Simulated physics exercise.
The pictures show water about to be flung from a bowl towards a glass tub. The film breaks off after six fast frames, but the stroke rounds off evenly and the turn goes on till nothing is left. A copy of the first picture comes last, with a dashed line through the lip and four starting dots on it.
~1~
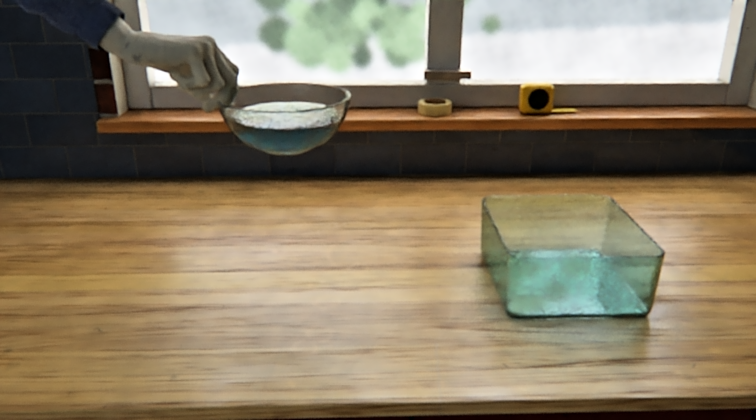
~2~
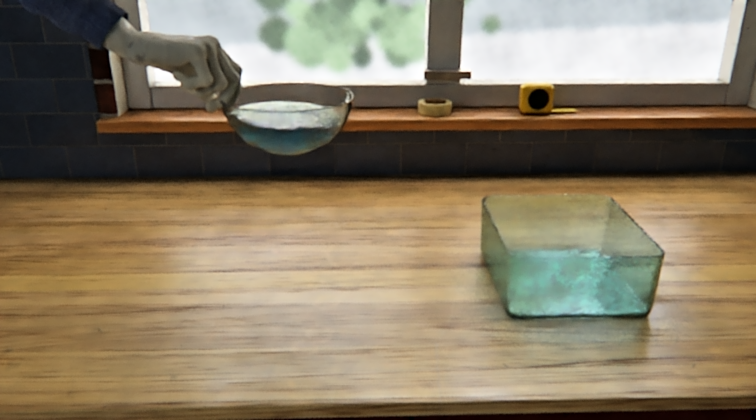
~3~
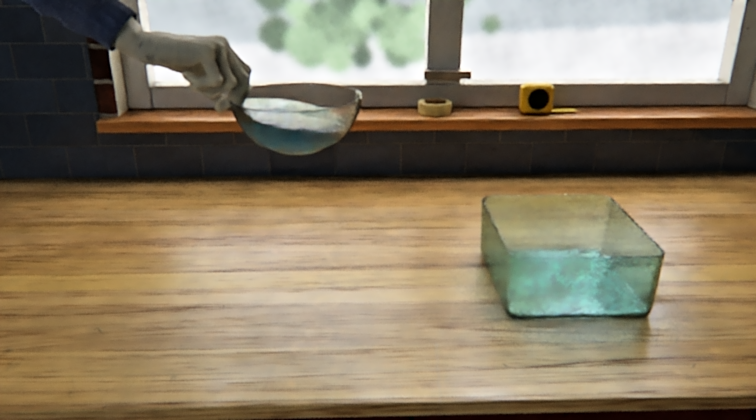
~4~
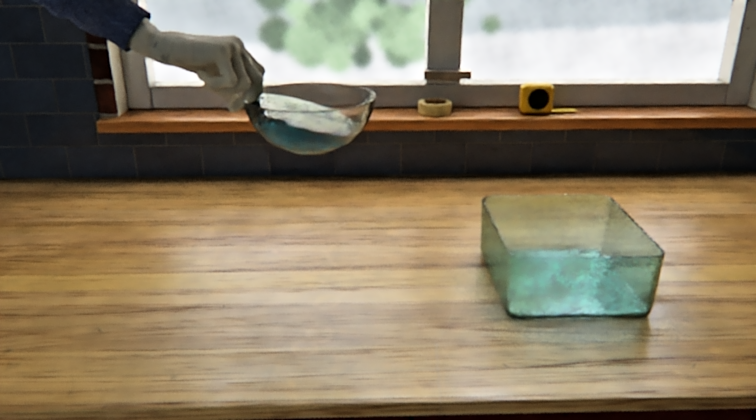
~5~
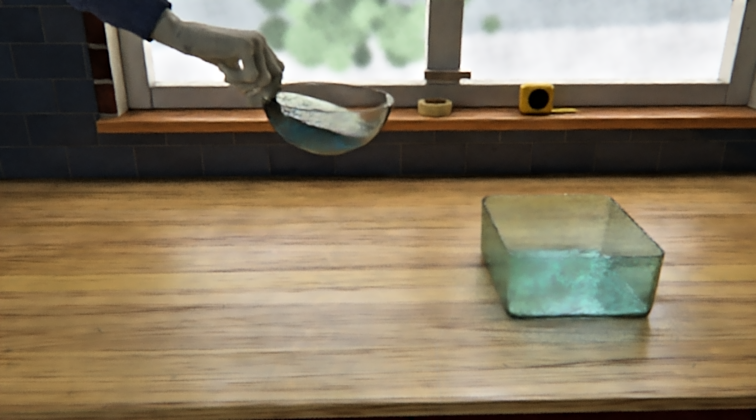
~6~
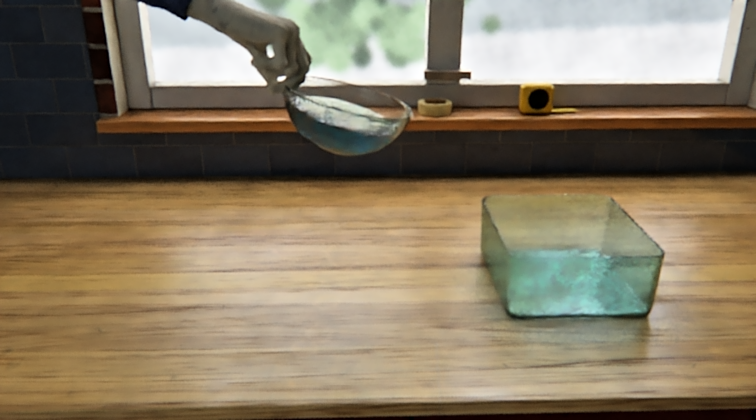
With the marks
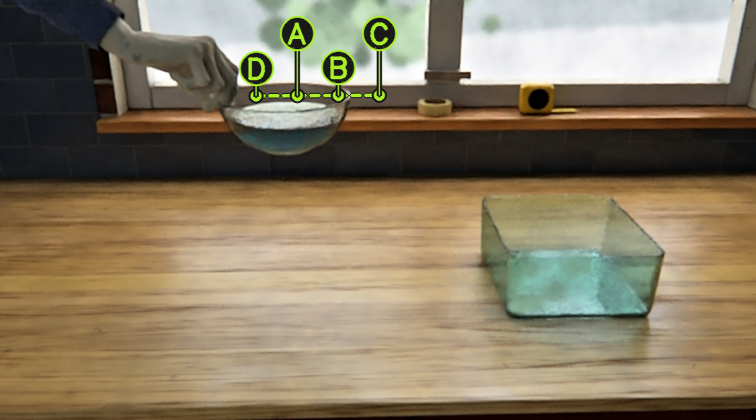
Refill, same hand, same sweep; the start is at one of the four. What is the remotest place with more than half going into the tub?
The limit is C.
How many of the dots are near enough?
One.
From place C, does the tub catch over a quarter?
Yes, clearly.
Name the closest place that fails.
That is place B.
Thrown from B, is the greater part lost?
Yes, that goes wrong.
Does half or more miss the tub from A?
Yes.
In lime, A at (297, 95); B at (338, 95); C at (379, 95); D at (256, 96).
If A is chosen, about 0 % lands in the tub, 99 % falls short.
If B is chosen, about 27 % lands in the tub, 67 % falls short and 6 % goes beside or beyond.
If C is chosen, about 62 % lands in the tub, 26 % falls short and 12 % goes beside or beyond.
If D is chosen, about 0 % lands in the tub, 100 % falls short.
